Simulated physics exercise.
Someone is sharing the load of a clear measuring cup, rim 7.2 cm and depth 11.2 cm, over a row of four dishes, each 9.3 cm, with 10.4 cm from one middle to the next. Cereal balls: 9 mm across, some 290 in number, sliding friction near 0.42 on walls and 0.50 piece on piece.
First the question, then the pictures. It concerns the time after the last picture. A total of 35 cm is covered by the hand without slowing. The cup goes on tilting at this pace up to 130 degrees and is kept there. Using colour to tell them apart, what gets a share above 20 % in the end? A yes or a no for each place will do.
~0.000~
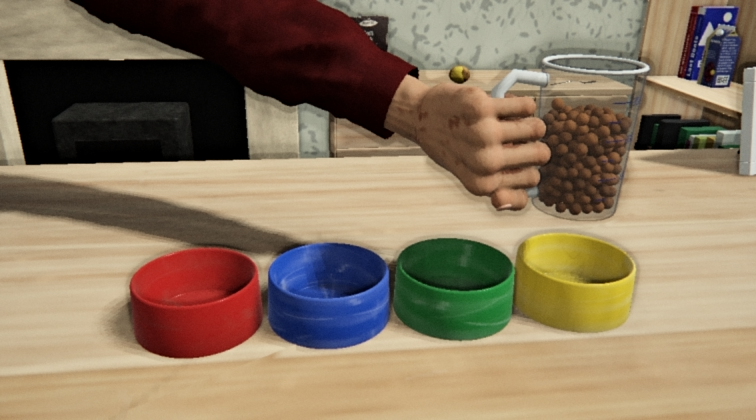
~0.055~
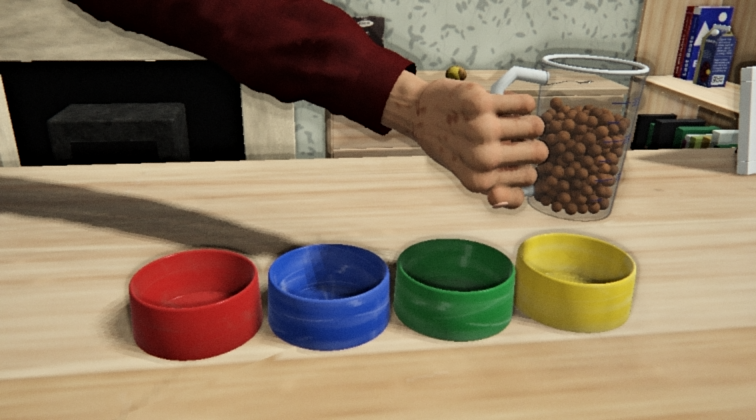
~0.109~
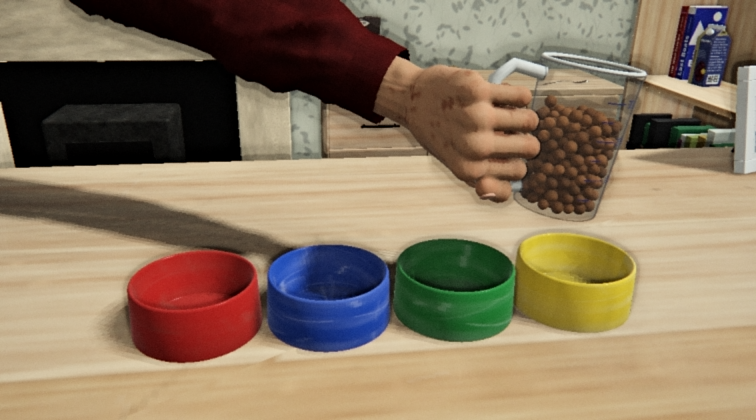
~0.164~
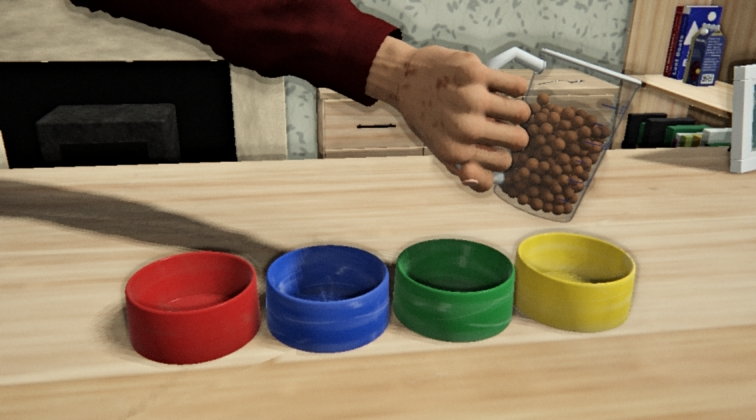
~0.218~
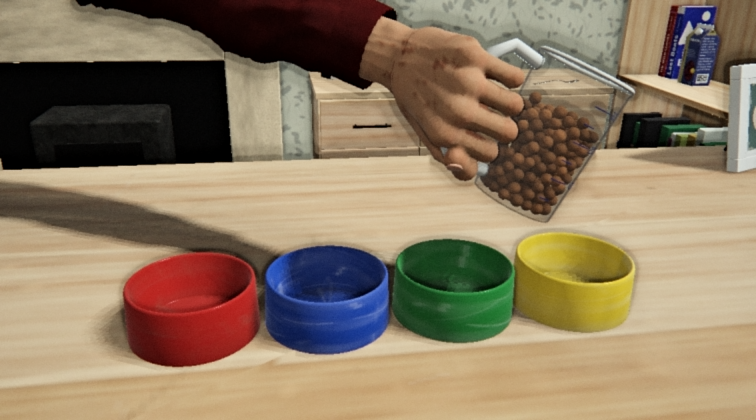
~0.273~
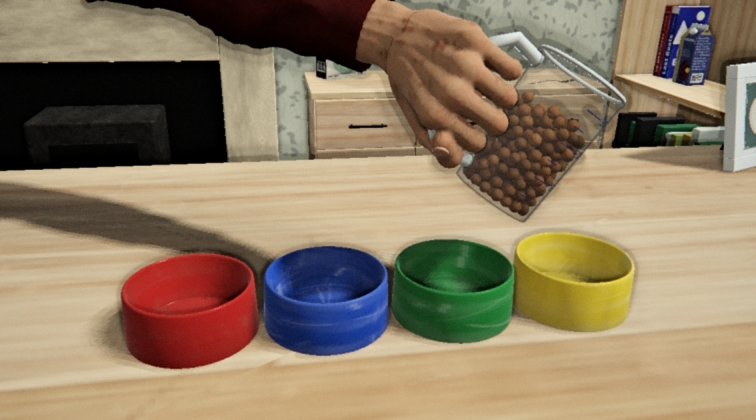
Outcome: Red dish: A share of a fifth at most; blue dish: A share of a fifth at most; green dish: A share larger than a fifth; yellow dish: A share of a fifth at most; counter: A share of a fifth at most.
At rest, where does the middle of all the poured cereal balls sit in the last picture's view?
I'd say roughly (445, 284).
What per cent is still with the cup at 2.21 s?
Somewhere near 0 per cent.
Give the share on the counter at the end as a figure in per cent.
Estimate: Close to 10 %.
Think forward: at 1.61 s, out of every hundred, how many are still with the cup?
Load share: Near 0 percent.
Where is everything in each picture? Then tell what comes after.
Cup at (583, 138), tilt 0 degrees, lip at (640, 64), moved 0.0 cm; middle of the pieces at (573, 158); yellow dish at (575, 258); green dish at (455, 264); blue dish at (329, 270); red dish at (195, 276), in the first frame.
Cup at (581, 138), tilt 2 degrees, lip at (639, 66), moved 0.2 cm; middle of the pieces at (570, 158), in the second frame.
Cup at (573, 137), tilt 8 degrees, lip at (637, 71), moved 0.9 cm; middle of the pieces at (560, 157), in the third frame.
Cup at (560, 137), tilt 16 degrees, lip at (631, 80), moved 1.9 cm; middle of the pieces at (545, 155), in the fourth frame.
Cup at (548, 138), tilt 25 degrees, lip at (624, 90), moved 2.8 cm; middle of the pieces at (530, 154), in the fifth frame.
Cup at (535, 138), tilt 34 degrees, lip at (615, 101), moved 3.8 cm; middle of the pieces at (515, 152); yellow dish at (573, 257); green dish at (454, 265); blue dish at (326, 274); red dish at (189, 283). The cup turns about 160 degrees a second and travels 18 cm a second, in the sixth frame.
Then, at 1.08 s, tilt 130 degrees; cup holds 10 %, green 85 %.
After 1.61 s, tilt 130 degrees; cup holds 0 %, green 90 %.
After 2.21 s, tilt 130 degrees; cup holds 0 %, green 90 %.
By 2.5 s all is still; red 0 %, blue 0 %, green 90 %, yellow 0 %, counter 10 %.
